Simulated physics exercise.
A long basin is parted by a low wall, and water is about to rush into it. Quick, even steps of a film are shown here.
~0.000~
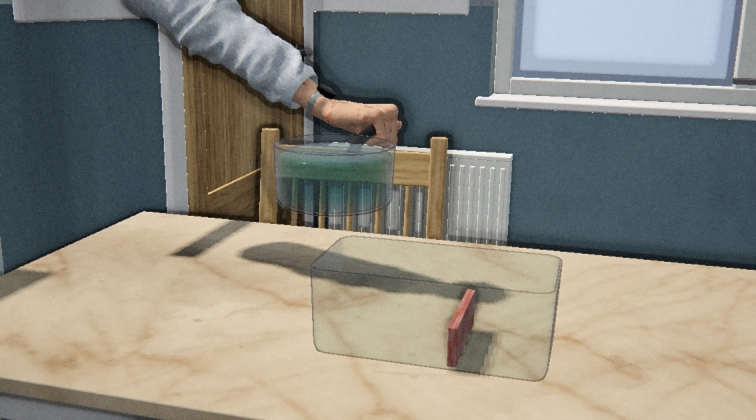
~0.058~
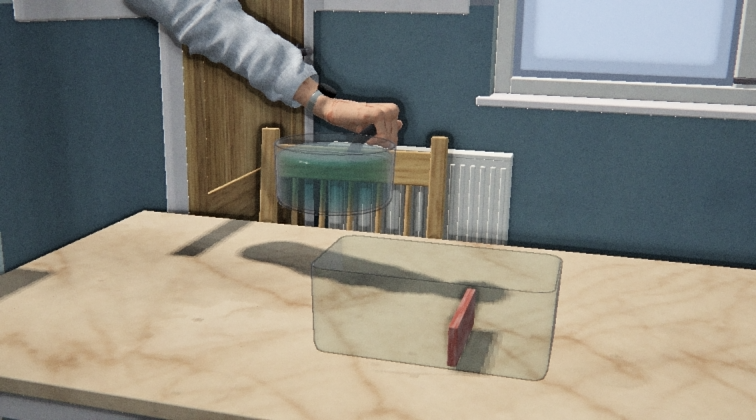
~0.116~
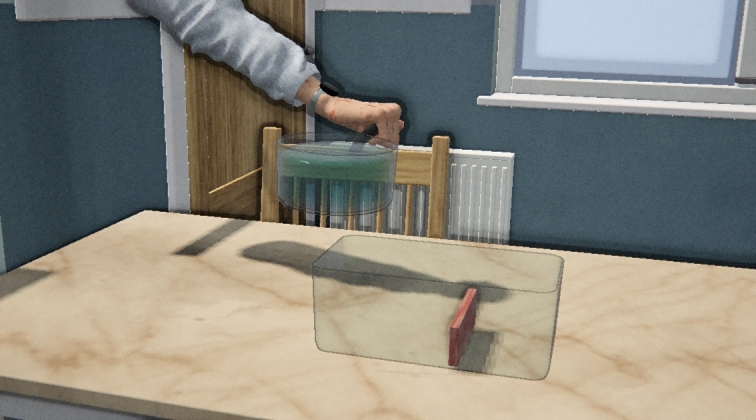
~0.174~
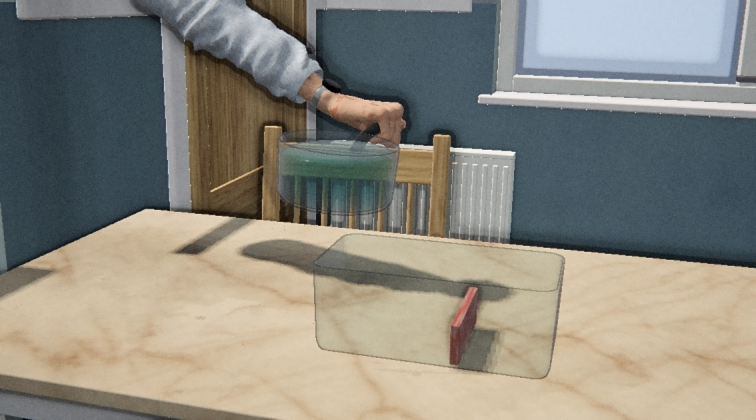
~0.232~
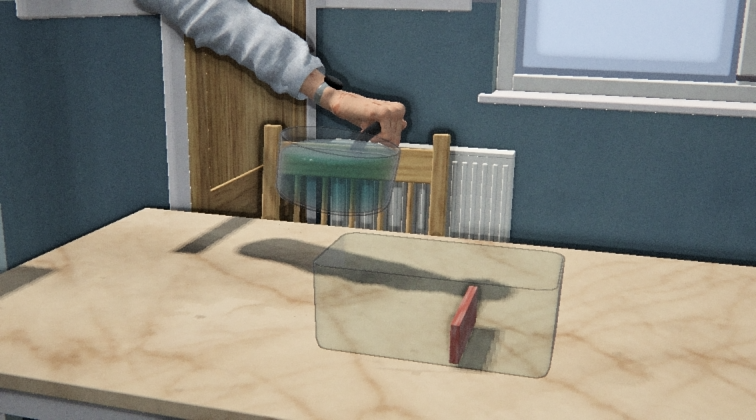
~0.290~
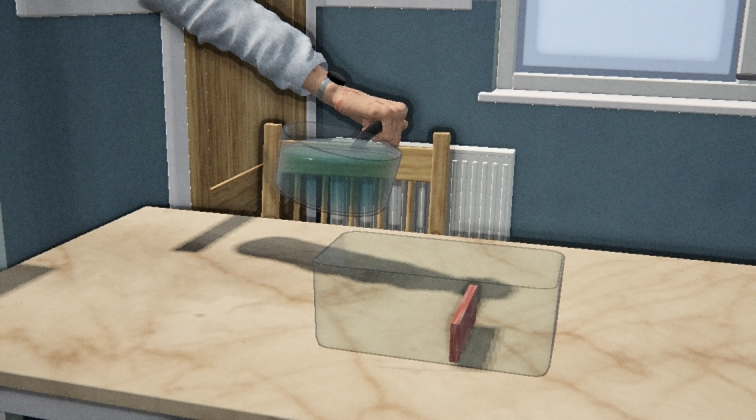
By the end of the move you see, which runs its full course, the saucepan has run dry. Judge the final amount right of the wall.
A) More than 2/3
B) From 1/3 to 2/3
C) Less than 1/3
Option C: Less than 1/3.
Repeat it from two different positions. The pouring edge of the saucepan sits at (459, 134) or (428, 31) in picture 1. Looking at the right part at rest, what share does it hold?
Start one gives close to 70 percent, start two close to 70 percent.
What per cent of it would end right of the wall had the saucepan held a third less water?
It comes to 0 per cent or so.
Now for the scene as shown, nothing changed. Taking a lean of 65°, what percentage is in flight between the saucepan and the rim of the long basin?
I'd put it near 25 per cent.
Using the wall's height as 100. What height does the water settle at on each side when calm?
The left side ends up close to 80, the right side close to 10.
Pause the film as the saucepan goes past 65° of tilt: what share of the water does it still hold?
Some 50 in a hundred has yet to spill out.
By 0.75 s the tilt is 65° and 51 per cent is still to pour, 22 is left of the wall and 1 right of it.
By 1.08 s the tilt is 99° and 9 per cent is still to pour, 81 is left of the wall and 5 right of it.
By 1.43 s the tilt is 107° and 0 per cent is still to pour, 92 is left of the wall and 7 right of it.
By 1.81 s the tilt is 107° and 0 per cent is still to pour, 92 is left of the wall and 7 right of it.
At rest 92 per cent lies left of the wall, 7 right of it and 1 outside.
